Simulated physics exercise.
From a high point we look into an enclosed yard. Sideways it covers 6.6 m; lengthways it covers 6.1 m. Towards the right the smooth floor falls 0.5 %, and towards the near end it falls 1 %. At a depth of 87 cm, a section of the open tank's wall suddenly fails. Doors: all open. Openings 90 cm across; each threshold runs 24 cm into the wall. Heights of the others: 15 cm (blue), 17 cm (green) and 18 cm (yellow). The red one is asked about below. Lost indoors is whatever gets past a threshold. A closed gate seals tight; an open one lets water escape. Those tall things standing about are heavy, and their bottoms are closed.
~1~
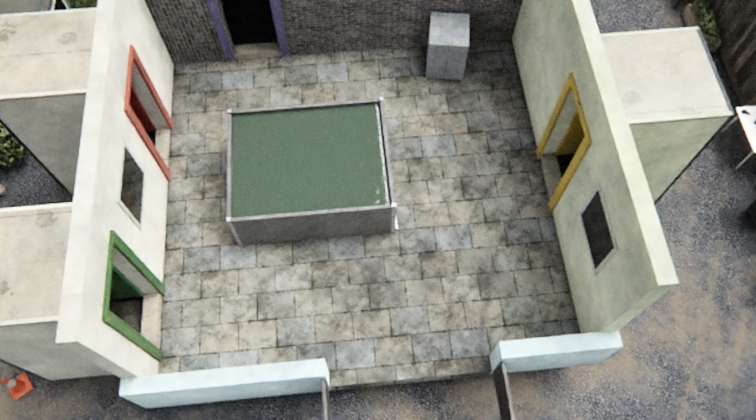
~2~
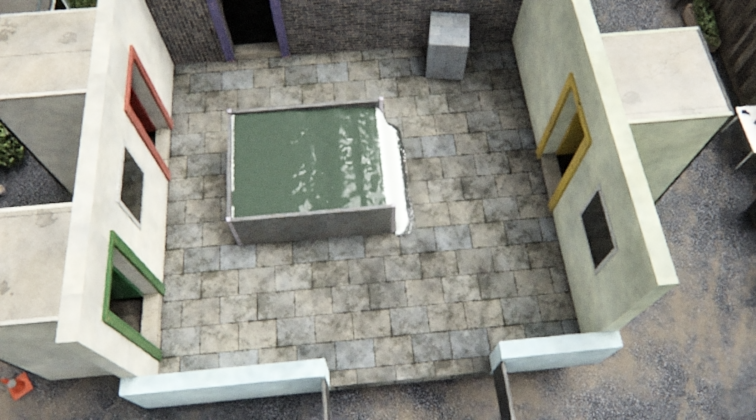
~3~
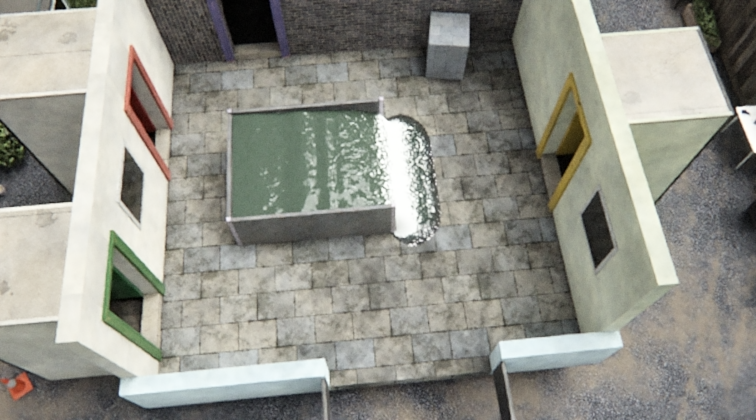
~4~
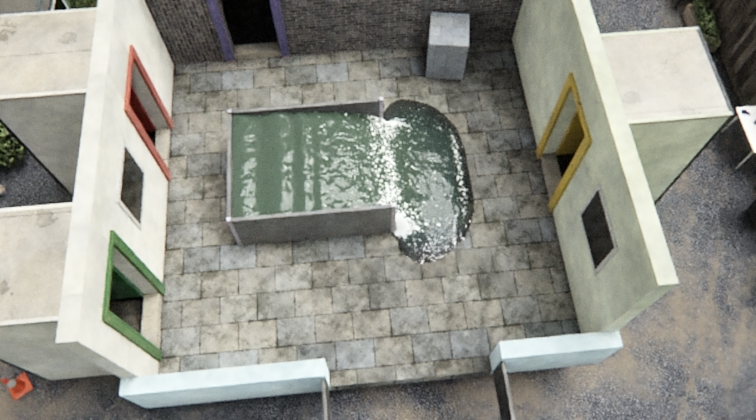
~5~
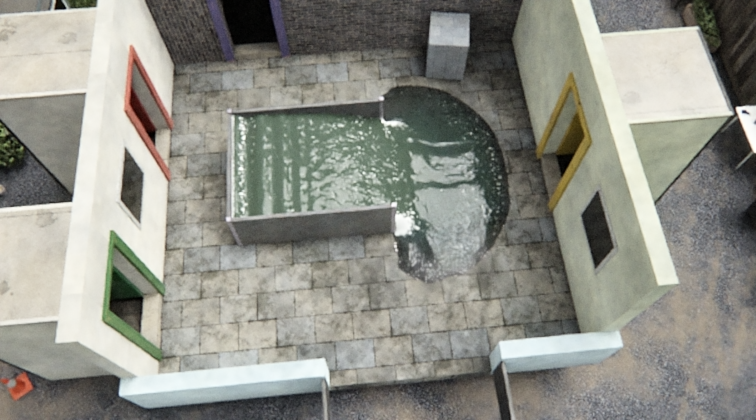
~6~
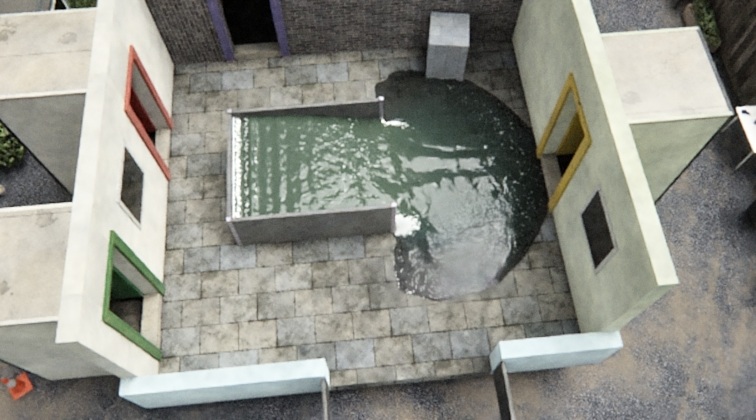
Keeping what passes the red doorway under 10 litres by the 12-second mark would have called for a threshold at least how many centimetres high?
It would have called for about 7.5 cm.
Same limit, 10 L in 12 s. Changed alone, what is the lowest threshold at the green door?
At green, about 12.0 cm.
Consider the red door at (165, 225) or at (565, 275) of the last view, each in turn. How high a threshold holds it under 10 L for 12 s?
In turn: About 8.5 cm, about 27 cm.
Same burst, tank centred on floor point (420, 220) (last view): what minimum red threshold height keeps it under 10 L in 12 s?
14.0 cm, give or take.
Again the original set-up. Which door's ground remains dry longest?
It's the red door.
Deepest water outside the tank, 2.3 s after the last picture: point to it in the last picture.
Check close to (508, 46).
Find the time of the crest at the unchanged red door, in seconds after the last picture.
I'd guess close to 7.5 seconds.
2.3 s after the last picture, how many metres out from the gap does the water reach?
Roughly 4.2 metres.
Then, 0.7 s after the last picture water covers 35 % of the floor, deepest (48 cm) near (534, 157); it has not reached the red door.
Then, 2.3 s after the last picture water covers 45 % of the floor, deepest (57 cm) near (508, 46); it has not reached the red door.
Then, 11.3 s after the last picture water covers 100 % of the floor, deepest (10 cm) near (196, 325); 7 cm at the red door, 22 litres in over its 6 cm threshold.
At the red door as built, the water peaked near 10 cm, 7.3 s after the last picture.
Run again over the same 12 s with other heights there, 17 litres in over 6.5 cm, 4 litres over 8.5 cm. The limit of 10 litres is kept from about 7.5 cm up.
